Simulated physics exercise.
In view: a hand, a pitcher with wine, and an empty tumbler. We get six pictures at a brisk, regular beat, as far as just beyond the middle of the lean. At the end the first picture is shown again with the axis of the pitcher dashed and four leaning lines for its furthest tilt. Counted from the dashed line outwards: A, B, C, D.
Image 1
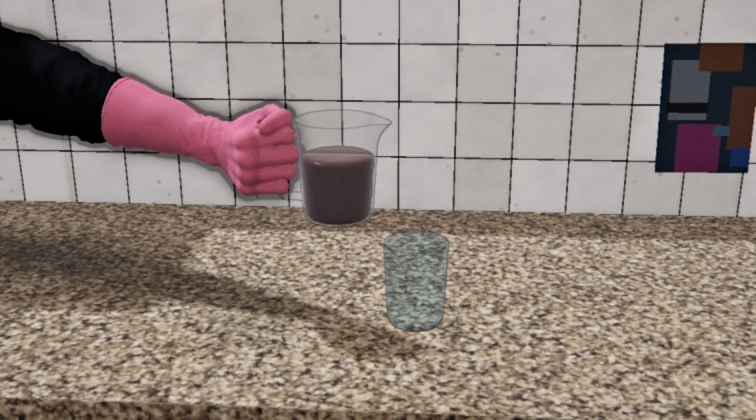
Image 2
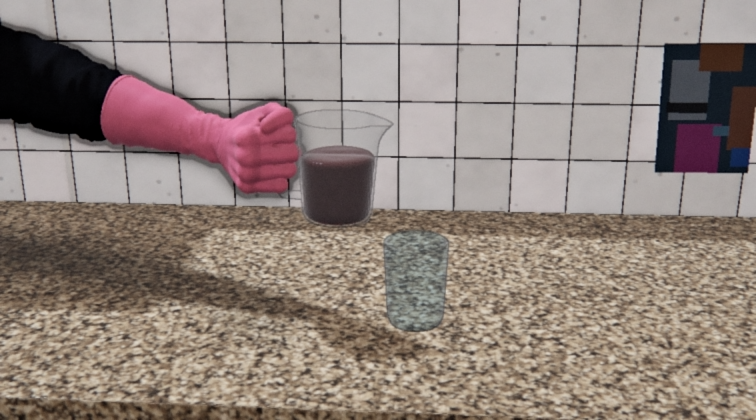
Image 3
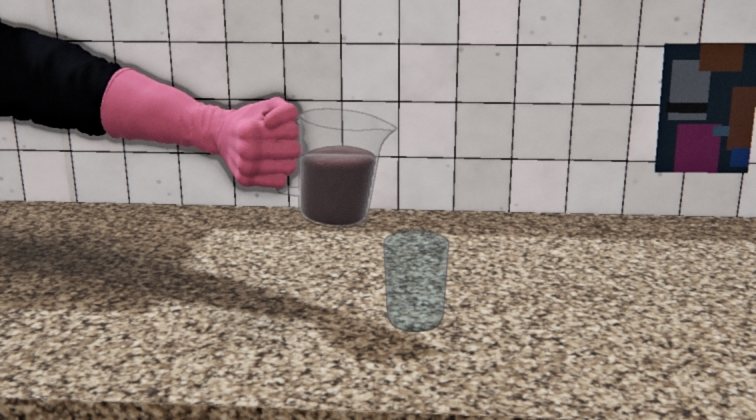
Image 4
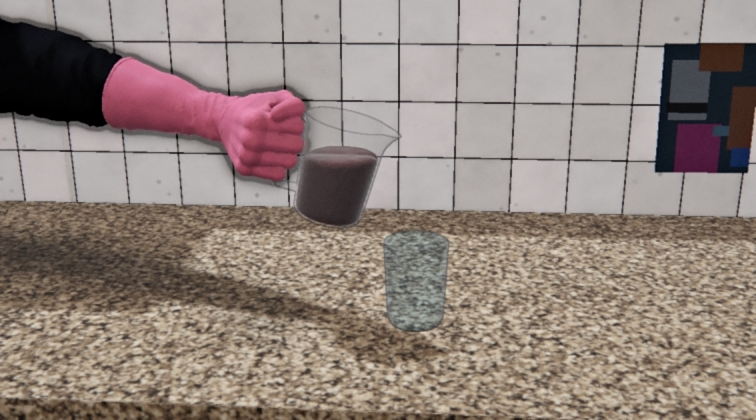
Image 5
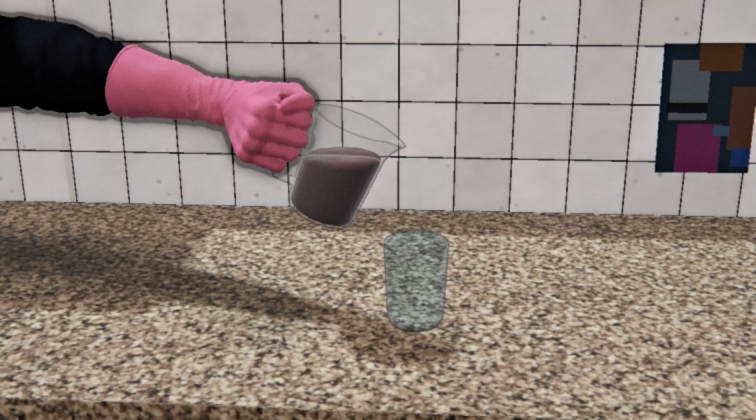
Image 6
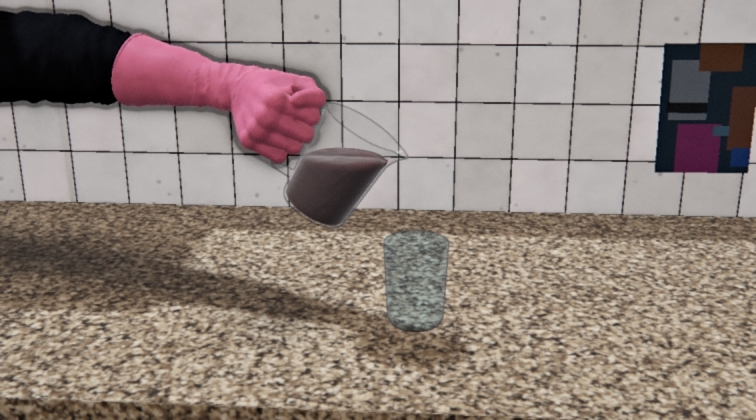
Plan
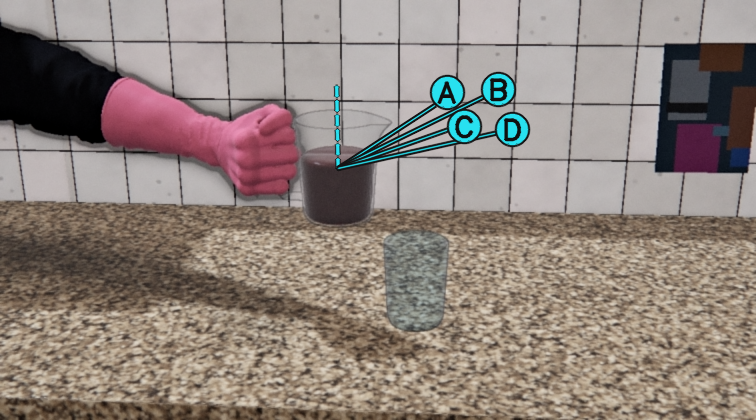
A pink-gloved hand held a clear pitcher of dark liquid above a speckled counter, then tilted it steadily to the right near an empty tumbler, with the liquid shifting toward the lip.
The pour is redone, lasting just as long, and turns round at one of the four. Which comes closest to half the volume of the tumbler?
Use tilt C.
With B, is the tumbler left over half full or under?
Under half.
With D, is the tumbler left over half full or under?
Over.
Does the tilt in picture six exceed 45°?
No.
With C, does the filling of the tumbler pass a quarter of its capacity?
Yes, it does.
On the marked copy, A at (434, 105); B at (482, 97); C at (447, 130); D at (495, 133).
For tilt A, the tumbler ends with about 18 % of what it can hold.
For tilt B, the tumbler ends with about 31 % of what it can hold; 4 % of the wine is spilt.
For tilt C, the tumbler ends with about 50 % of what it can hold.
For tilt D, the tumbler ends with about 69 % of what it can hold.
